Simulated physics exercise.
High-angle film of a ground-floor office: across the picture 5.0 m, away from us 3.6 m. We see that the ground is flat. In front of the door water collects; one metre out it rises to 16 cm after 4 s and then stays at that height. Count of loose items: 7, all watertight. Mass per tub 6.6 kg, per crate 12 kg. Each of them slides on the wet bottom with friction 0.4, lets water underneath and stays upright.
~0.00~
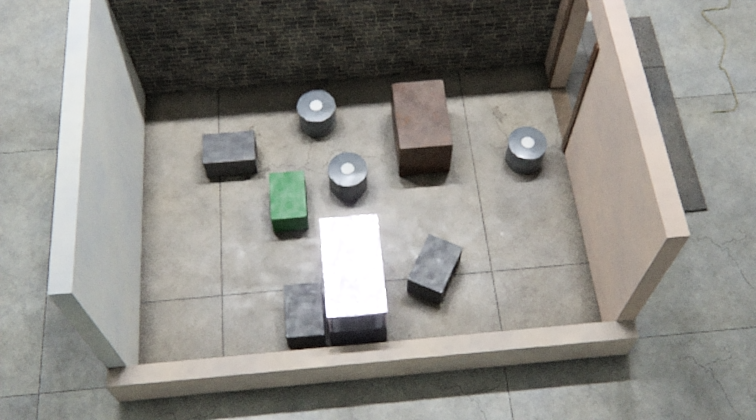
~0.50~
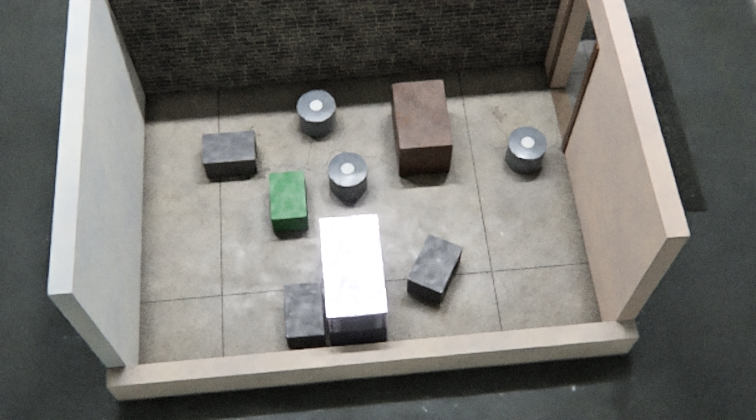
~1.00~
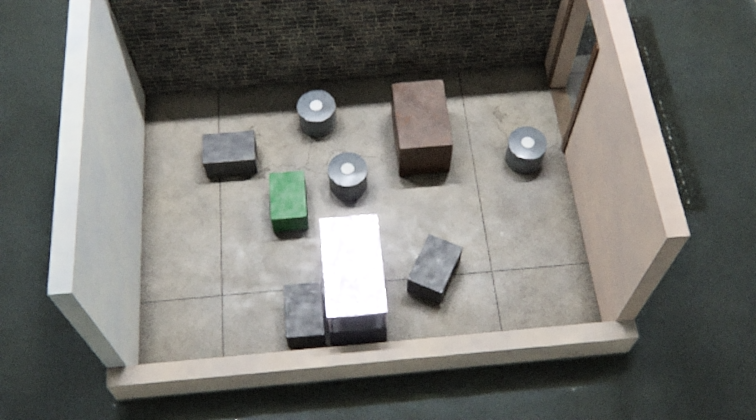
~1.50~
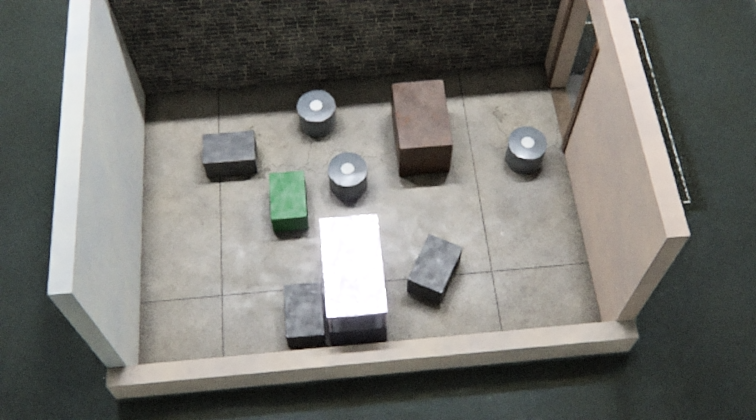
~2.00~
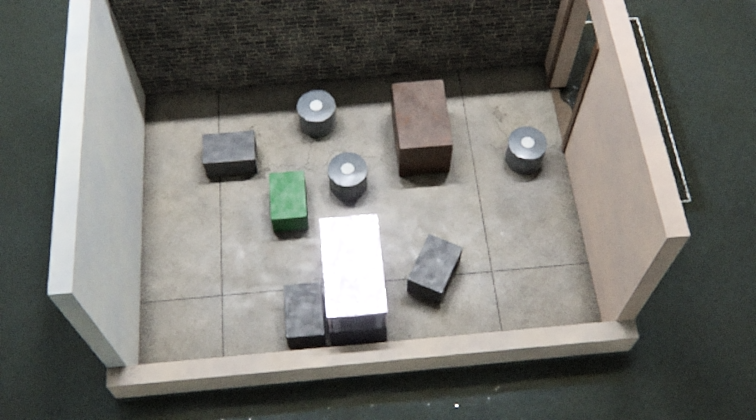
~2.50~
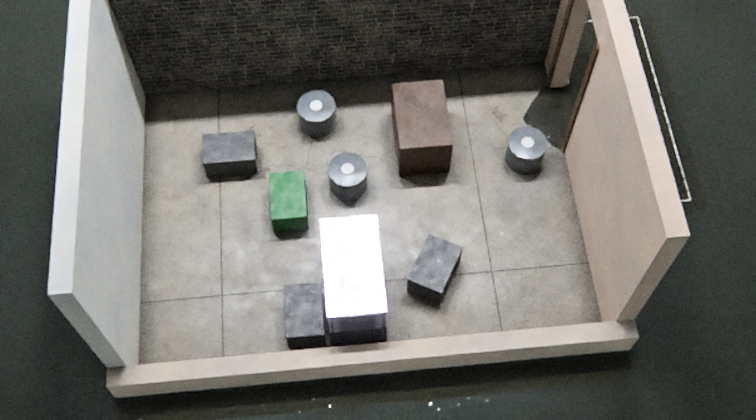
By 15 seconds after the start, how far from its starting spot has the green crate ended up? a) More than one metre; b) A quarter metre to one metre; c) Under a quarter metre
c.
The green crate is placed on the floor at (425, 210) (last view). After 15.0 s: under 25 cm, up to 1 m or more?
Answer: It inches along.
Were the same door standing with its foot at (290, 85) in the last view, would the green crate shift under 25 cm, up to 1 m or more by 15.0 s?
The green crate ends up a great distance away.
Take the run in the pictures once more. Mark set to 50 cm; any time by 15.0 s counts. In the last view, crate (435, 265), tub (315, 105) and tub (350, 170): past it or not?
Beyond, beyond, within.
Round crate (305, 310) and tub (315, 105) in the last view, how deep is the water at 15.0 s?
Close to 5 and 4 centimetres.
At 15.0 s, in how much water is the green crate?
The depth there is around 4 cm.
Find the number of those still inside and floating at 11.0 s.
Total: 2.
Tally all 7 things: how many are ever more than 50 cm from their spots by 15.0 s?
The answer here is 3.
After 3.5 s the green crate is near (288, 195), 0.0 m from its start, aground; 0 afloat.
After 6.8 s the green crate is near (288, 195), 0.0 m from its start, aground; 0 afloat.
After 11.0 s the green crate is near (288, 195), 0.0 m from its start, aground; 2 afloat.
After 15.0 s the green crate is near (287, 195), 0.0 m from its start, aground; 4 afloat.
